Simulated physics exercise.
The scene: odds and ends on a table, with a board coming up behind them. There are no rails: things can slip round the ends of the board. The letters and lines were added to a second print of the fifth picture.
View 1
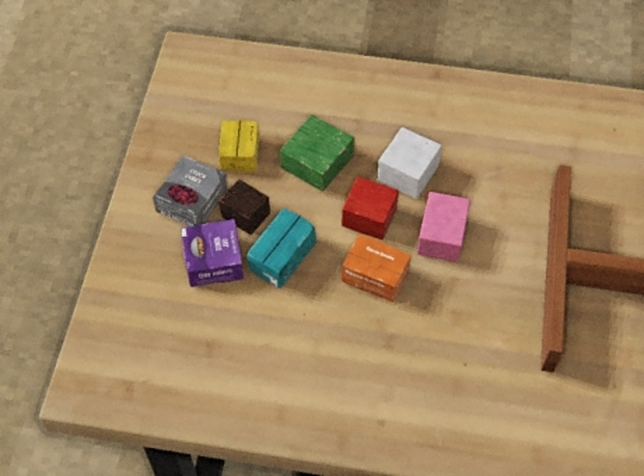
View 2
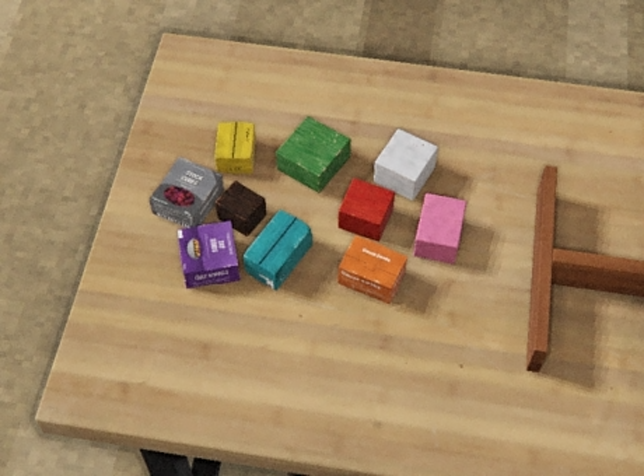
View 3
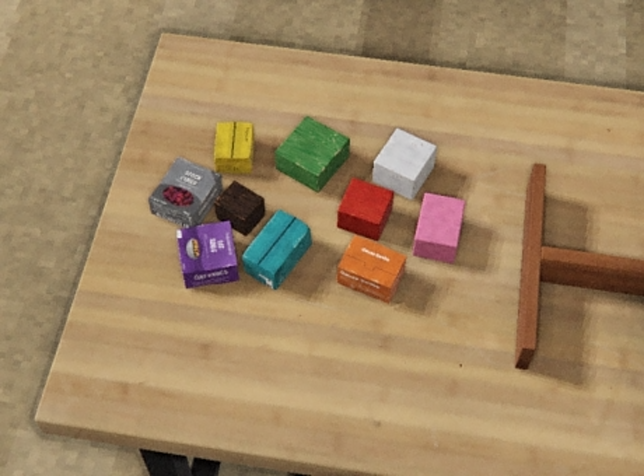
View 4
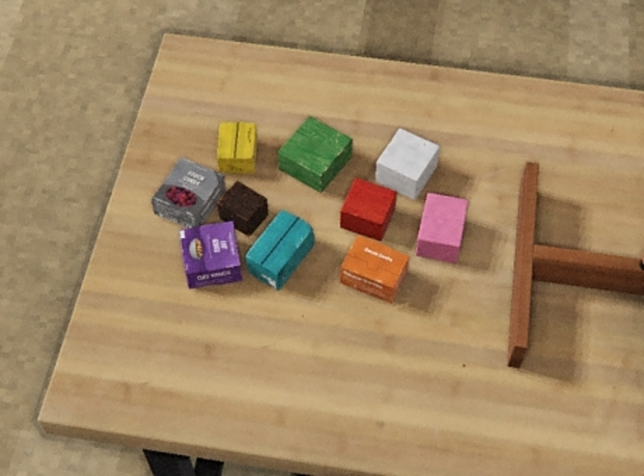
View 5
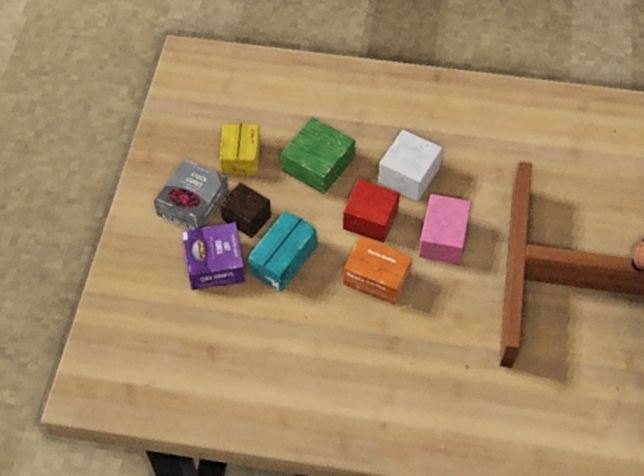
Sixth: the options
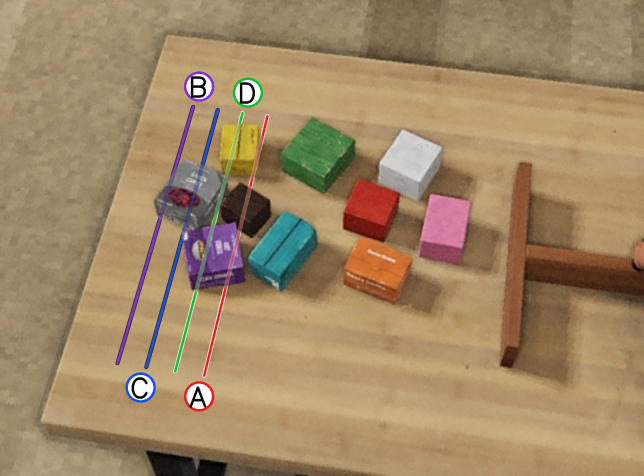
The footage shows a cluster of small colourful blocks and boxes sitting on a wooden table while a reddish-brown board with a handle-like bar slides slightly left from the right side, without touching them; the items stay in place.
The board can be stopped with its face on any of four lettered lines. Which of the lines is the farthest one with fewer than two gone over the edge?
It can go as far as A.
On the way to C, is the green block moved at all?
By then, yes.
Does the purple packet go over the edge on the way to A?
No.
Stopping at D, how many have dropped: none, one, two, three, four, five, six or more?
By then, four.
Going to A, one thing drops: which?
The grey packet goes over.
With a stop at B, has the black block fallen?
Yes.
On the marked copy, A at (238, 236); B at (158, 225); C at (185, 228); D at (212, 232).
Taking A. A third of the way, board (418, 235); white block (398, 163); orange box (373, 272).
Two thirds of the way, board (317, 222); grey packet (166, 188); yellow box (210, 145).
When it is over, board (241, 212); grey packet over the edge; yellow box (140, 138); one fallen.
As for the rest, B drops seven; C drops four; D drops four.
